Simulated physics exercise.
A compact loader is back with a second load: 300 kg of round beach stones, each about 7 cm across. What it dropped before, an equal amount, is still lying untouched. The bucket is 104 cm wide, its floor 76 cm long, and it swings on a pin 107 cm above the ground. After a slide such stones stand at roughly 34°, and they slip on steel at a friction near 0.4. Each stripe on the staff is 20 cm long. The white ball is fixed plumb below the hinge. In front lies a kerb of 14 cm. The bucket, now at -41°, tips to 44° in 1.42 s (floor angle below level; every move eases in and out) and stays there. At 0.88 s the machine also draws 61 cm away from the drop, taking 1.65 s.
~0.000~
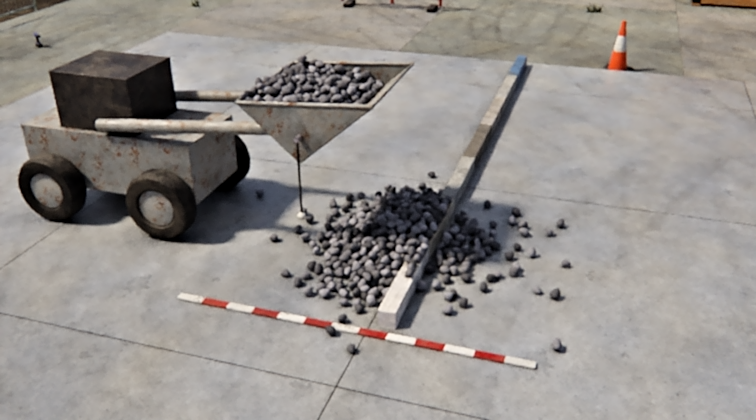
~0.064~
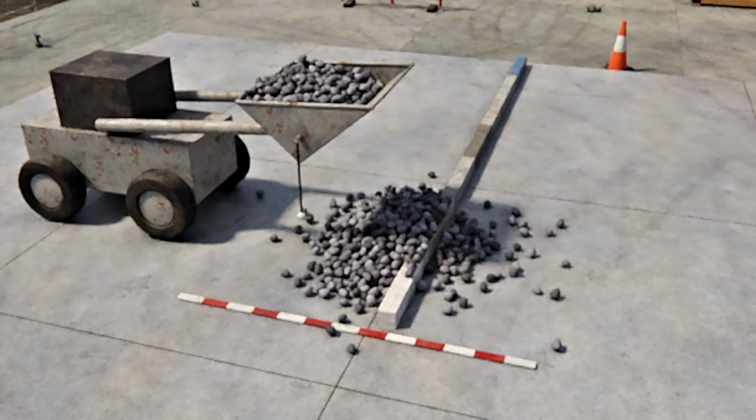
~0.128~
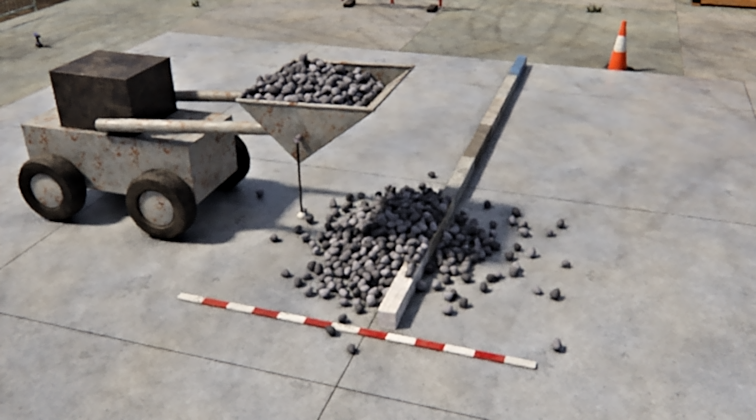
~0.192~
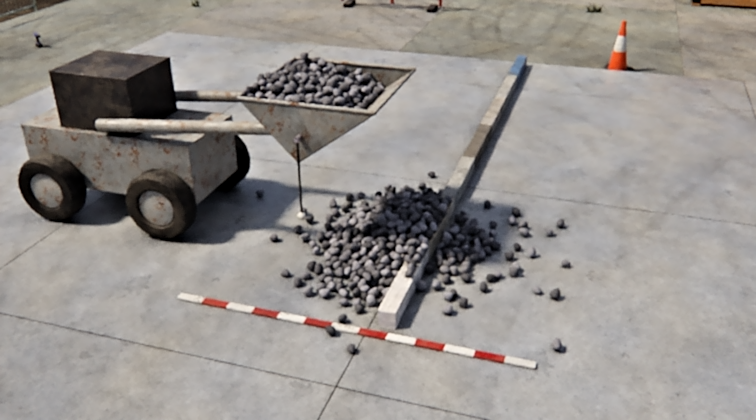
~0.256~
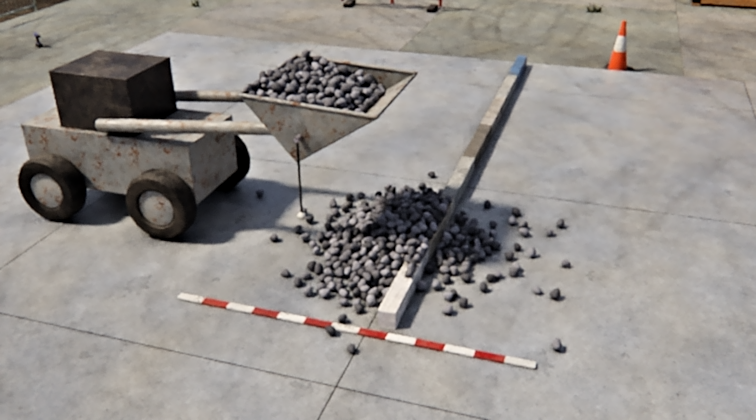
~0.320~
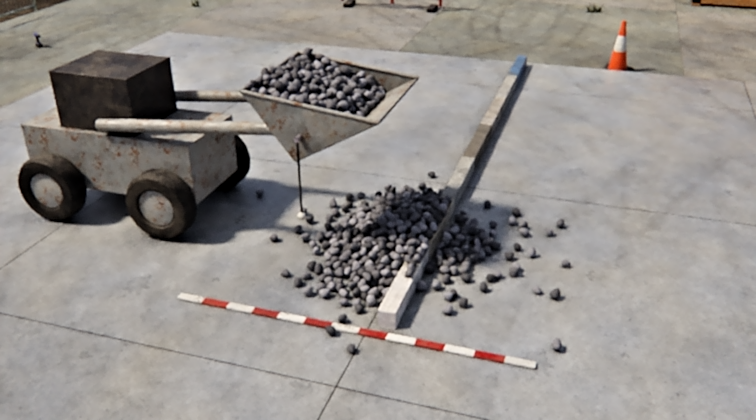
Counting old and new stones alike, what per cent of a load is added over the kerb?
Some 19 per cent is added.
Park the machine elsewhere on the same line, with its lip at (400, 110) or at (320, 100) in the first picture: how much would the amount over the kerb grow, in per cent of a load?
First some 45, then 0 per cent.
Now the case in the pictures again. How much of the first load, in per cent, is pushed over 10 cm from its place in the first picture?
About 20 per cent.
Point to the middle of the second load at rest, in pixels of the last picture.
Around (383, 228).
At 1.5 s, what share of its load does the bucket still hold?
About 10 per cent.
After 1.1 s the floor is at 30°; in per cent of one load, 95 in the bucket, 92 on this side of the kerb, 14 over the kerb; the foremost stones are at (547, 268).
After 1.5 s the floor is at 44°; in per cent of one load, 10 in the bucket, 168 on this side of the kerb, 23 over the kerb; the foremost stones are at (547, 268).
After 3.0 s the floor is at 44°; in per cent of one load, 0 in the bucket, 168 on this side of the kerb, 33 over the kerb; the foremost stones are at (567, 270).
After 5.4 s the floor is at 44°; in per cent of one load, 0 in the bucket, 168 on this side of the kerb, 33 over the kerb; the foremost stones are at (567, 270). Net gain over the kerb, 19.
